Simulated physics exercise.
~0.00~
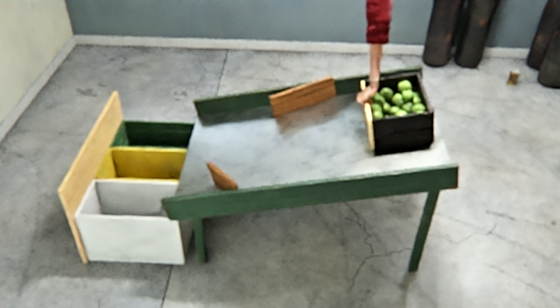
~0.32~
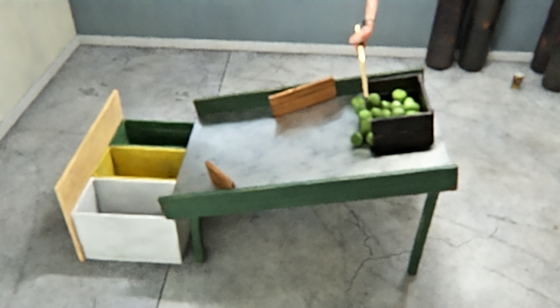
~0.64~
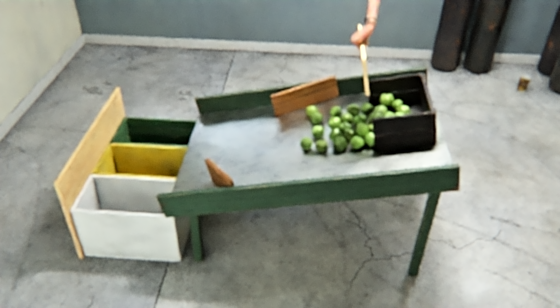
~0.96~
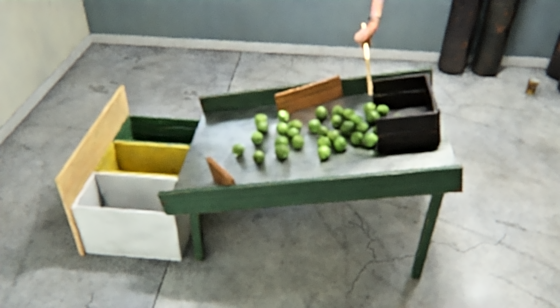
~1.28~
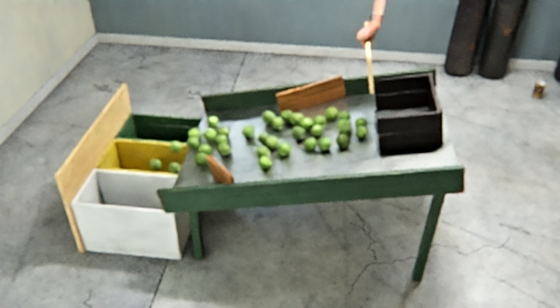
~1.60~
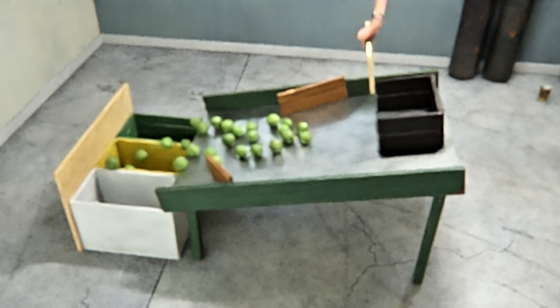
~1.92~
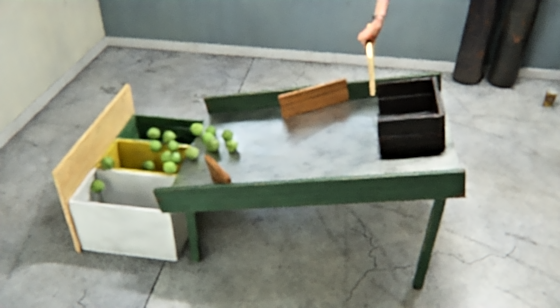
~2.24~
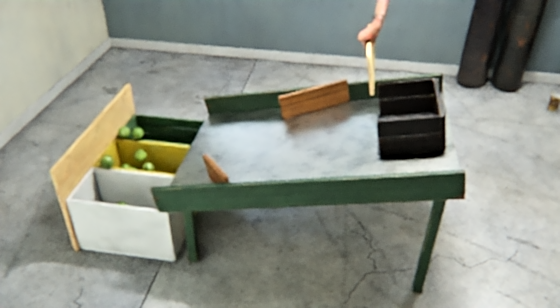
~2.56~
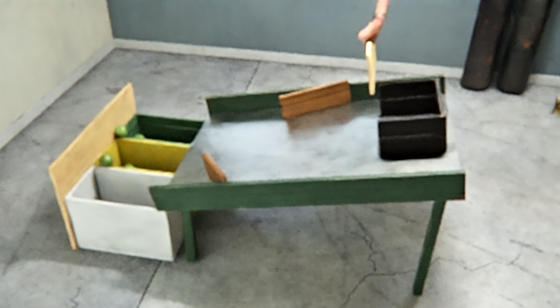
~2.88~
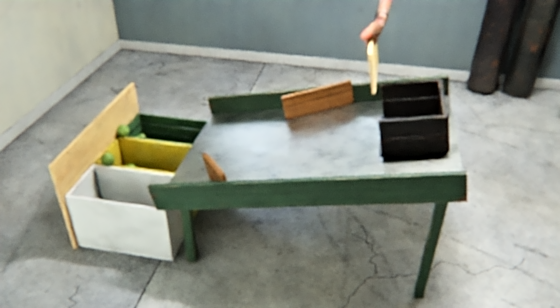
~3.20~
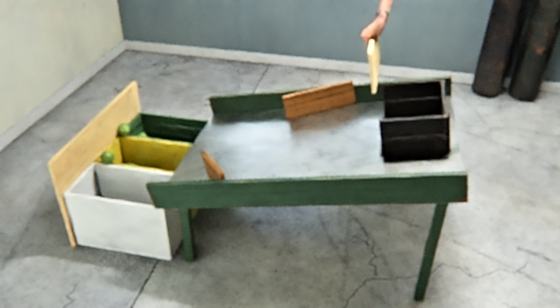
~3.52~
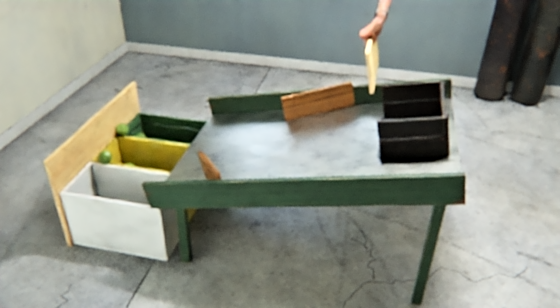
A hand lifts a gate and green apples roll left down a table into bins.
